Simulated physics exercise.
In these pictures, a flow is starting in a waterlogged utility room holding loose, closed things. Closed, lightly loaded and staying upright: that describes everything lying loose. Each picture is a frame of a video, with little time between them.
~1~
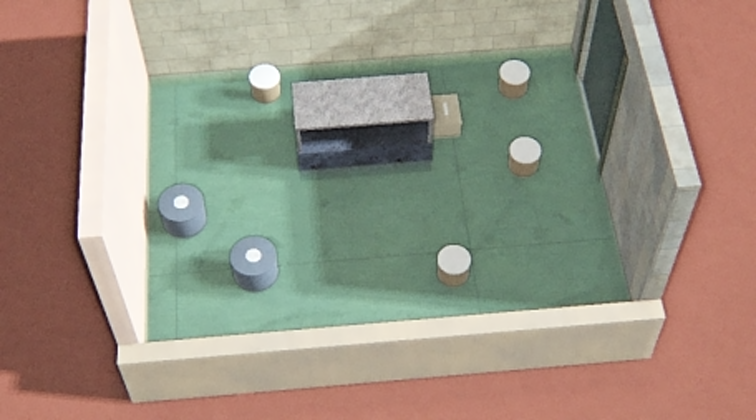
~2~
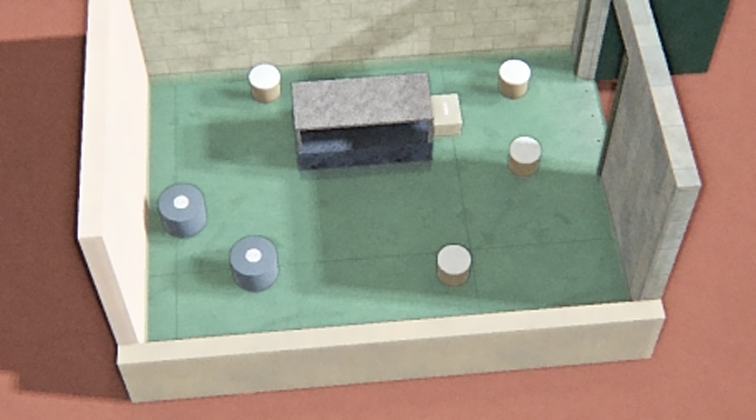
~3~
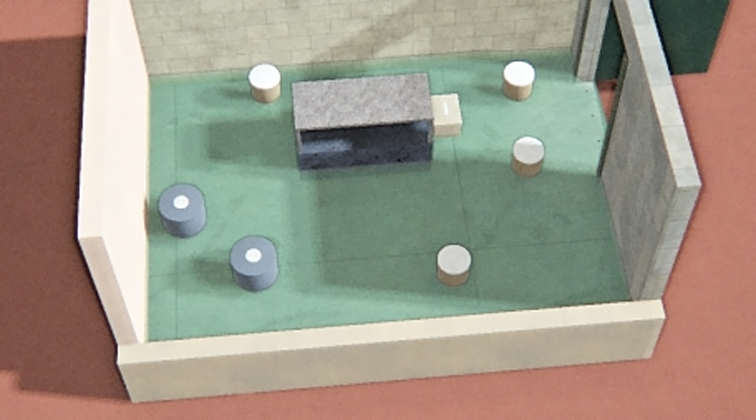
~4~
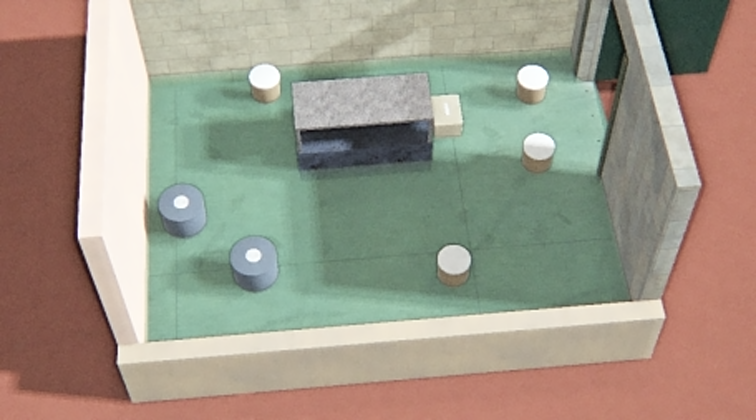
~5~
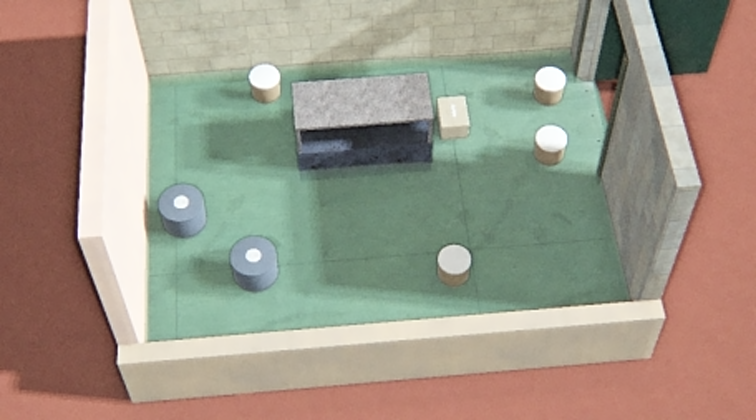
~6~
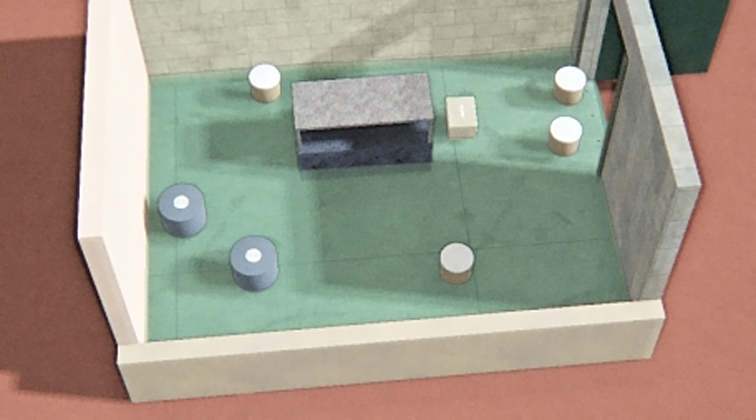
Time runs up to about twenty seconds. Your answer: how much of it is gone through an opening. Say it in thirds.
It comes out at two thirds or beyond.
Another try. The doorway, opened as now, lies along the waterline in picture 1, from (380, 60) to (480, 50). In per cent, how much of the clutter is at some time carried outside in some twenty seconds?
Near 60 percent.
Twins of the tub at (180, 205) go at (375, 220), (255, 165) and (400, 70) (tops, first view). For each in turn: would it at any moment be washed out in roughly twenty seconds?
For the three copies in the stated order: Escaped, remained, escaped.
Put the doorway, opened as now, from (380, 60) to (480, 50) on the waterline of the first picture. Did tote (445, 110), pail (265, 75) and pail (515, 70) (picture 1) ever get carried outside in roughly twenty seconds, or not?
My answer, each in turn: Lost, lost, lost.
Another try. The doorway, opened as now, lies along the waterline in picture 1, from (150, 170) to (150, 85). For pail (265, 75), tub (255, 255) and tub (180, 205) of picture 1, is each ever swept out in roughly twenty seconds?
In sequence - departs, departs, departs.
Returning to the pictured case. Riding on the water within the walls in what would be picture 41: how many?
Tally: 2.
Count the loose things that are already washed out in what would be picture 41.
5 in all.
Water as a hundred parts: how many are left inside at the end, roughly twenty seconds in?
It comes to about 42 parts in a hundred.
A moment on, 2 of 7 are out; 5 afloat.
Next, 3 of 7 are out; 4 afloat.
Later, 5 of 7 are out; 2 afloat.
In the end, 5 of 7 are out; 2 afloat.
